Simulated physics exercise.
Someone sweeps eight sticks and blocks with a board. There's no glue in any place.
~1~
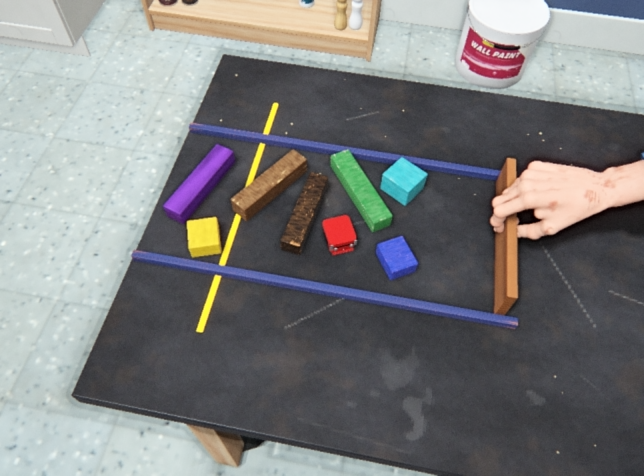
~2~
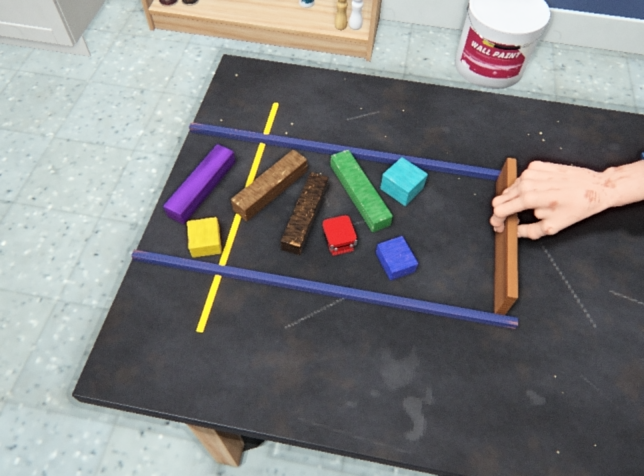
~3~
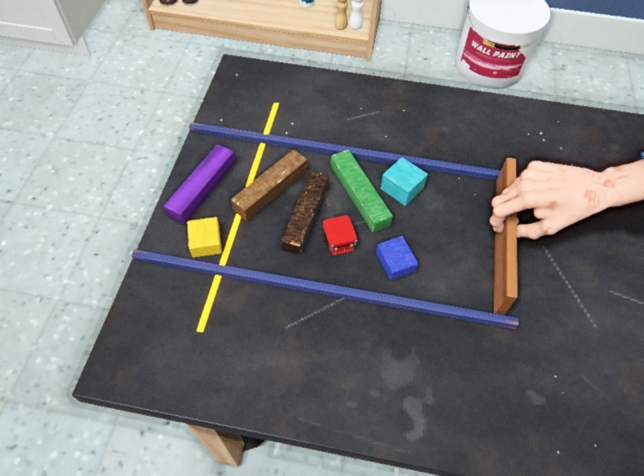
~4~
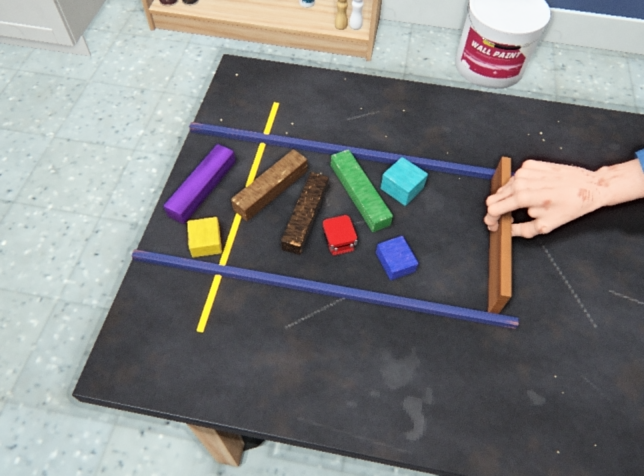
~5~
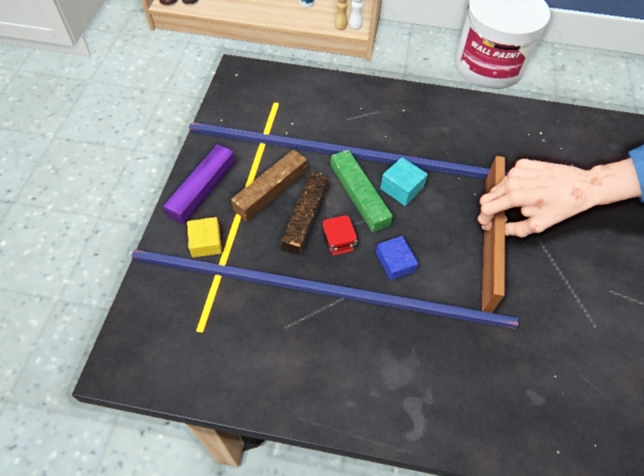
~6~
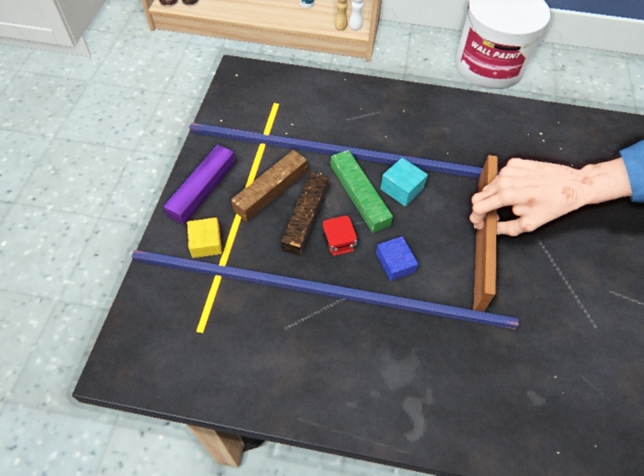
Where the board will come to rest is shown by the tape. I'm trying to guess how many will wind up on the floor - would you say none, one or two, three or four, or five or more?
Watch it: Hardly any - one or two - go plunging down.
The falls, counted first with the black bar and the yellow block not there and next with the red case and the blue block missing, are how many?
Result: 0 in the first case, with 1 in the second.
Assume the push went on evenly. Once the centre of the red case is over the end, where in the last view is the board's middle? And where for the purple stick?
About (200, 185), and about (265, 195) for the other.
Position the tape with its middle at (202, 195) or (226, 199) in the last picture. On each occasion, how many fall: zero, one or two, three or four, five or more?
3 or 4; three to four.
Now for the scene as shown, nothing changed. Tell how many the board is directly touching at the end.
Counting them up gives 3.
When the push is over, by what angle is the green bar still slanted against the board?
About 35° out of line.
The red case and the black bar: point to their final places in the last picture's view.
The red case stops around (194, 221); the black bar around (177, 205).
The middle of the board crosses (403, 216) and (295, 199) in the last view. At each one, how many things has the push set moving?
Moved so far: 3, then 8.
Soon after, none off yet; purple stick at rest near (201, 184); yellow block at rest near (205, 238); brown bar at rest near (271, 185).
Then, none off yet; purple stick at rest near (201, 184); yellow block at rest near (205, 238); brown bar moved a little near (235, 184).
At rest, the number that fall off is one or two; fallen, purple stick.
